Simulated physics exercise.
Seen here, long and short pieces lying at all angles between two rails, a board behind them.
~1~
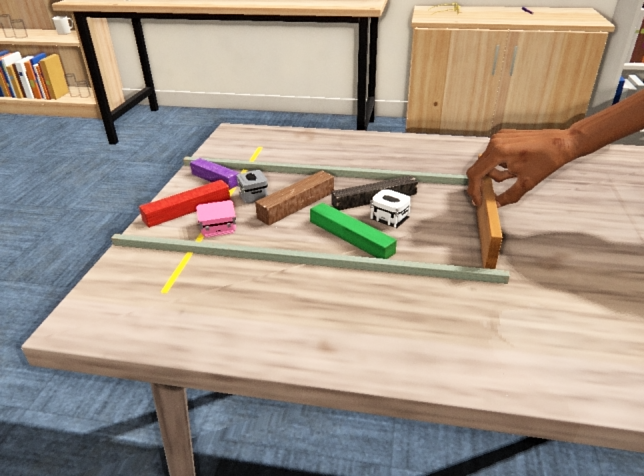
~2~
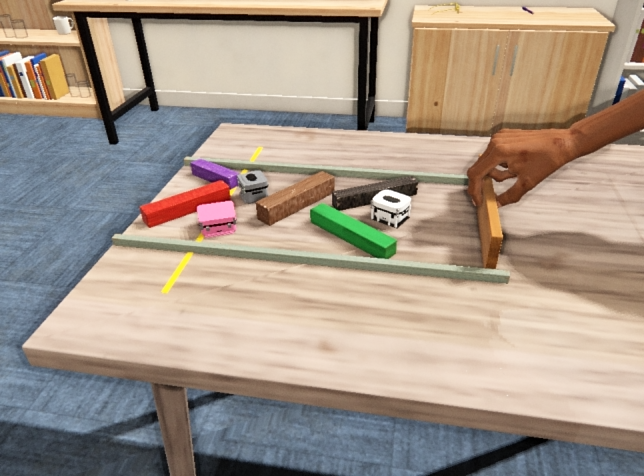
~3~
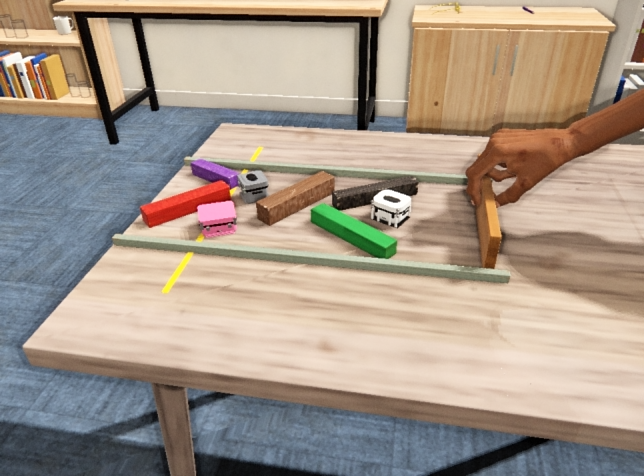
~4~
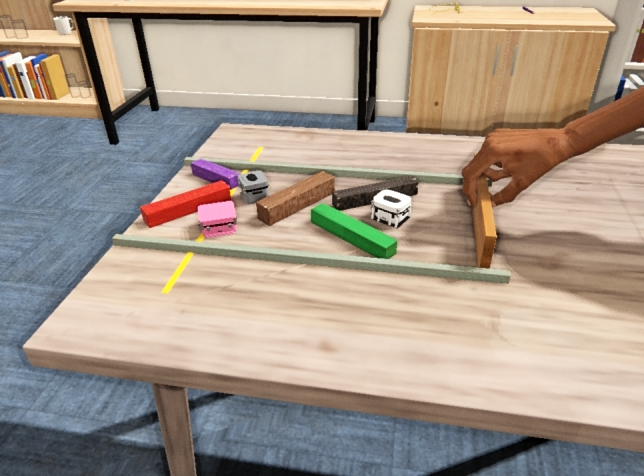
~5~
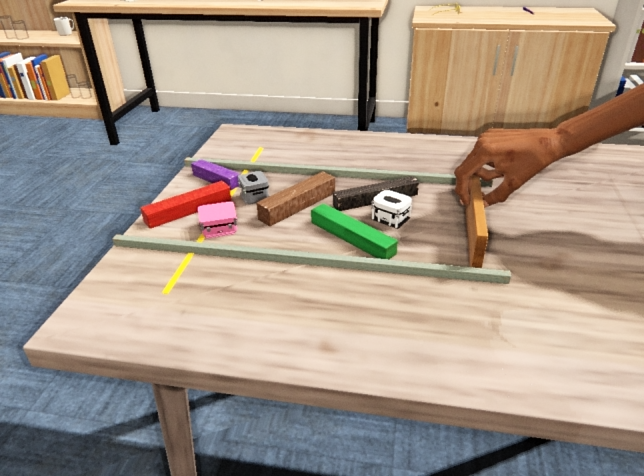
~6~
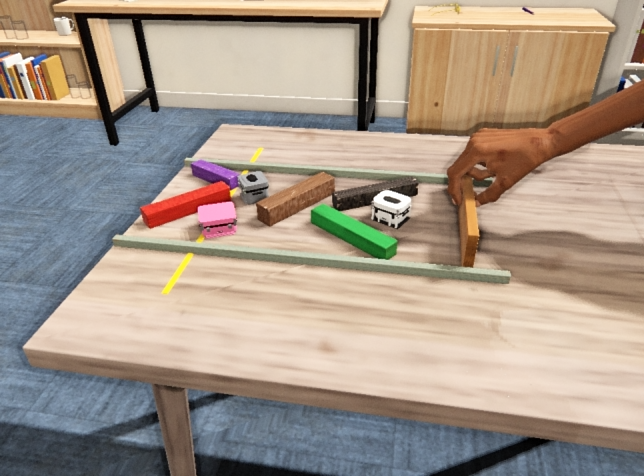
On a wooden table, a hand slid an orange board slightly left between two rails, toward a scattering of colored bars and small cases that stayed still, some lying near a yellow tape line.
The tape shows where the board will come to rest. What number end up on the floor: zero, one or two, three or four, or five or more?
As it turns out, the number that fall off is one or two.
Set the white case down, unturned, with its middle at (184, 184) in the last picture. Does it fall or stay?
From there it goes over.
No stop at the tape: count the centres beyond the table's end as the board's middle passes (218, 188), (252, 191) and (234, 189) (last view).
Past the end: 2, 1 and 2.
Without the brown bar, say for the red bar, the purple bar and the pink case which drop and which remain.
The red bar comes down, the purple bar comes down, the pink case survives.
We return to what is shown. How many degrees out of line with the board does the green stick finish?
About 45°.
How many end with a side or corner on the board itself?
The number is 3.
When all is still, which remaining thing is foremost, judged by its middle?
That is the grey case.
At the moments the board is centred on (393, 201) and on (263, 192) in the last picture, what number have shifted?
By then 3, and 8.
Early on, none off yet; red bar at rest near (187, 204); purple bar at rest near (215, 175); pink case at rest near (218, 221).
A while later, none off yet; red bar travelled a little near (163, 197); purple bar travelled about its own width near (180, 164); pink case travelled about its own width near (180, 226).
Finally, the number that fall off is one or two; lost, purple bar and red bar.
